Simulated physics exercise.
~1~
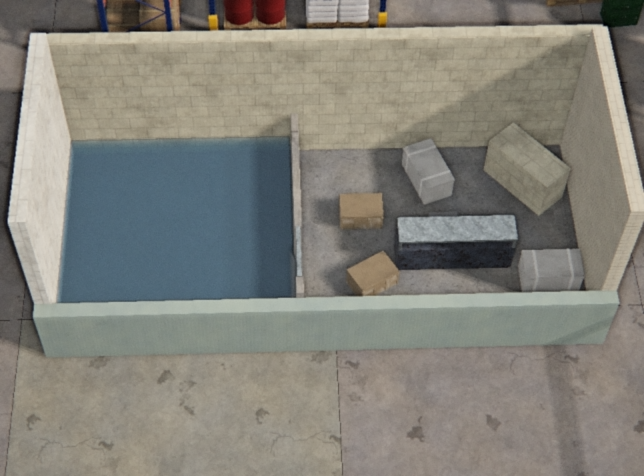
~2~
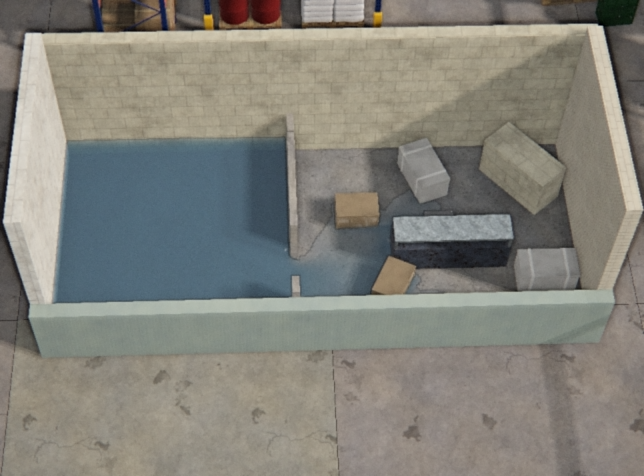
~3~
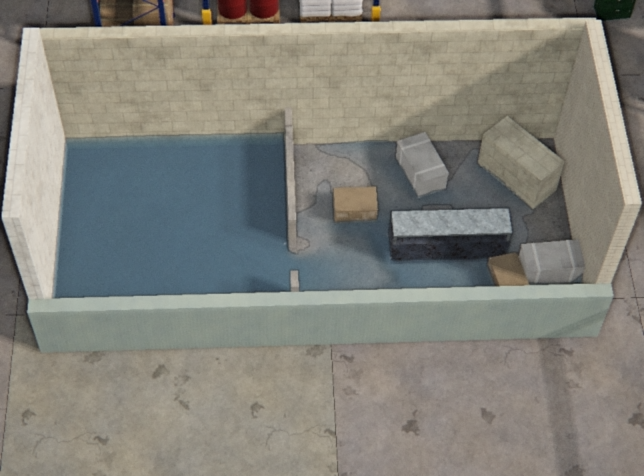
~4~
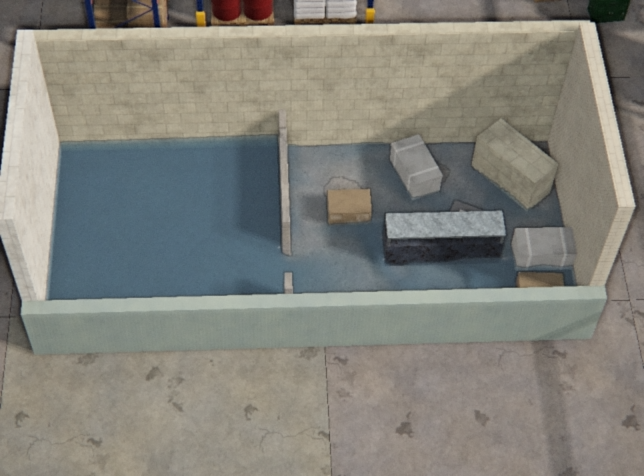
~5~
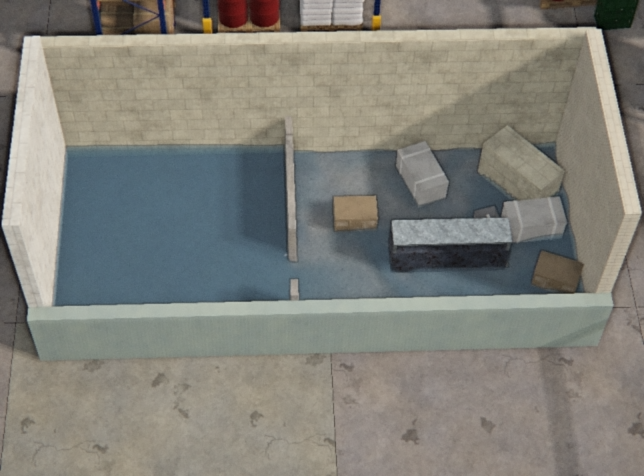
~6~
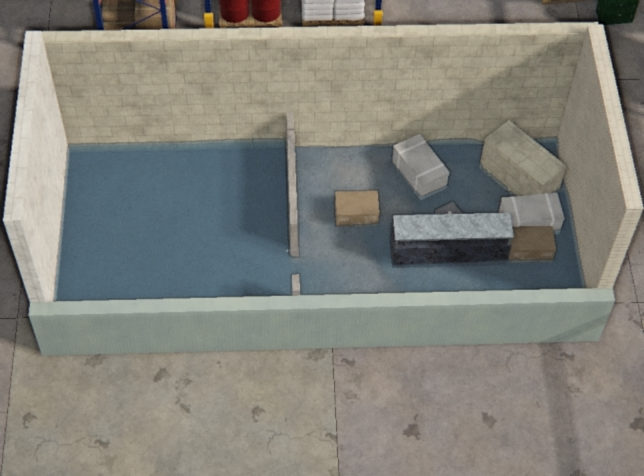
In this clip, water from the left room pours through a gap in the dividing wall and spreads across the right room, carrying a small tan box rightward along the front wall until it ends beside a shifted pale grey box, near the dark block's right end.
